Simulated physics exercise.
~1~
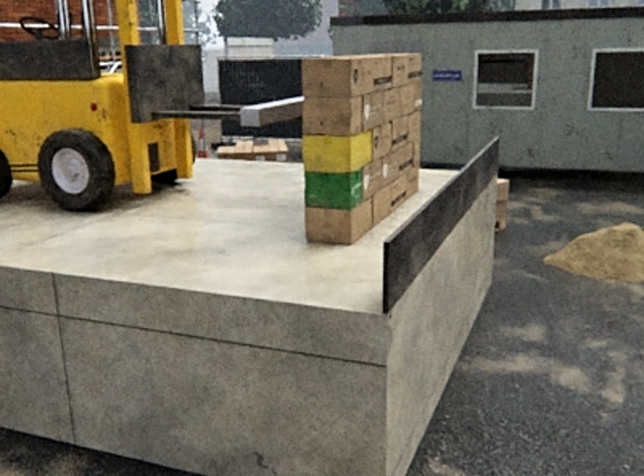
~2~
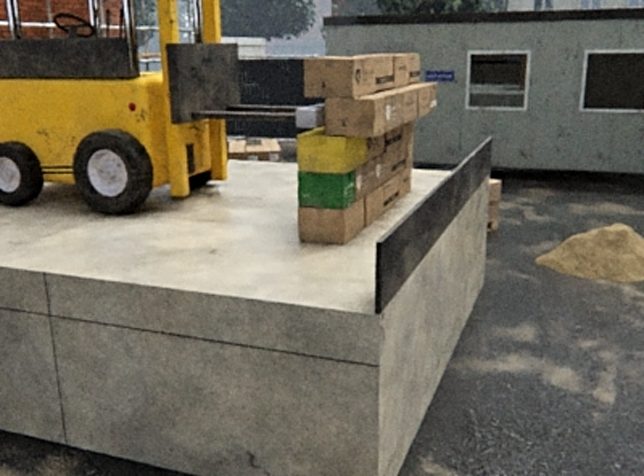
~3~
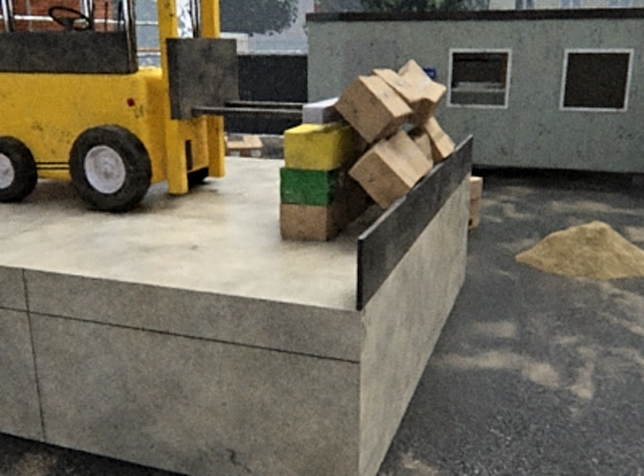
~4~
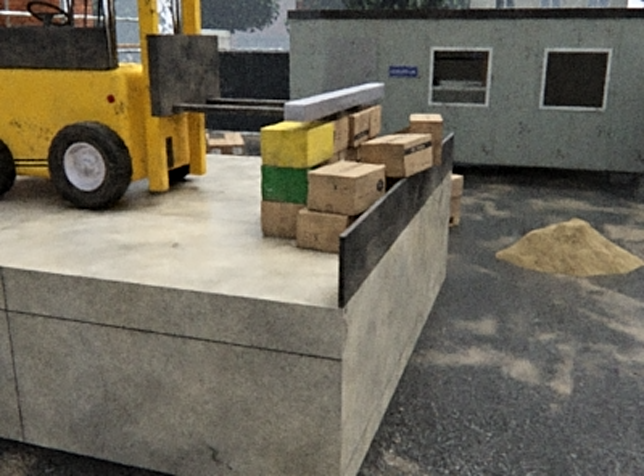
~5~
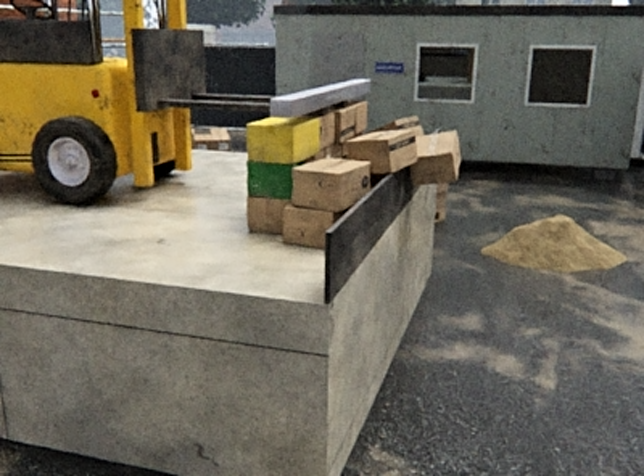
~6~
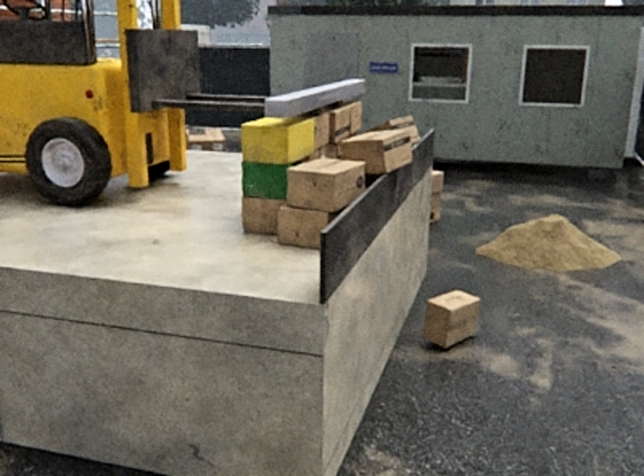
A yellow lift truck at left, seen from slightly above, pushes a level grey beam into a tall stack of brown cartons on a concrete loading dock. One yellow and one green carton mark the near end, and a low dark board guards the edge, with a grey cabin and sand pile beyond. The beam shoves the upper cartons right until they tip and tumble against the board. The truck stops as the view pans slightly right. One carton topples over the board and lands on the wet ground, while the rest stay heaped on the dock, the green one unmoved.
